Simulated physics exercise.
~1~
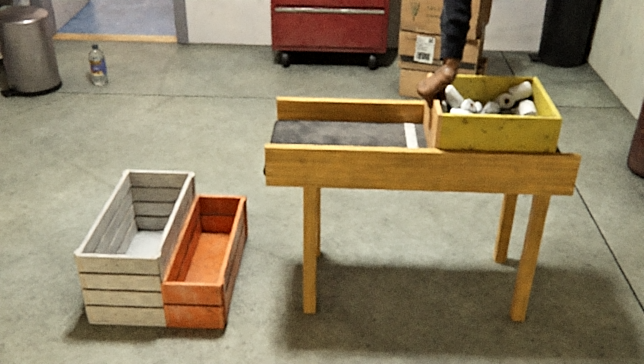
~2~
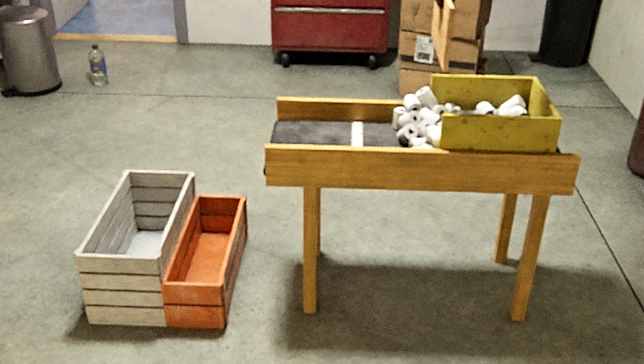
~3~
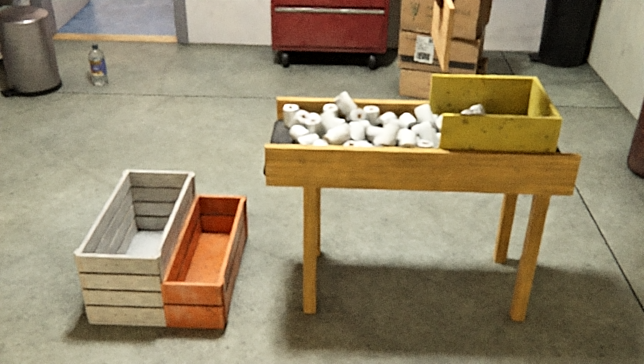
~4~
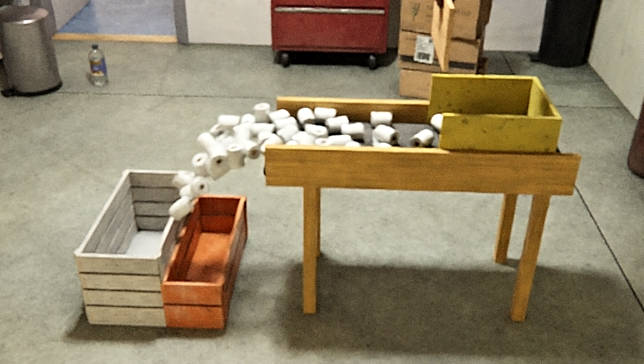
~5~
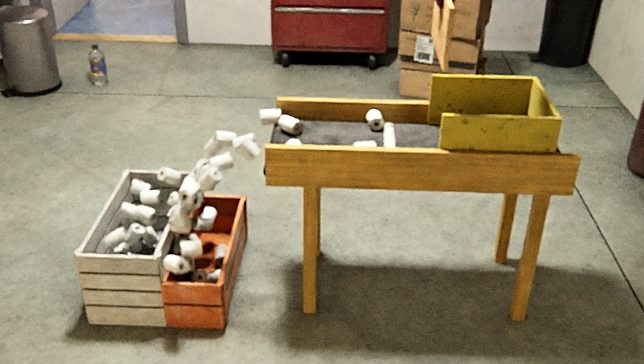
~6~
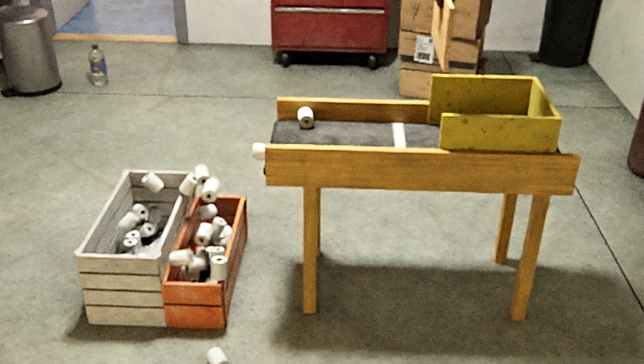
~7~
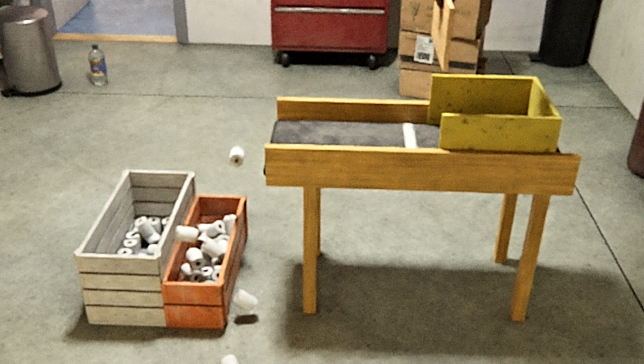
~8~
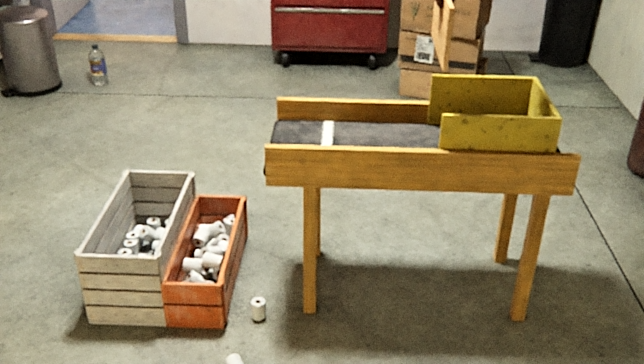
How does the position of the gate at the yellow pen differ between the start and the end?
At the start the gate is down, closing the left end of the yellow pen. At the end it is raised up above the pen, leaving that end open.
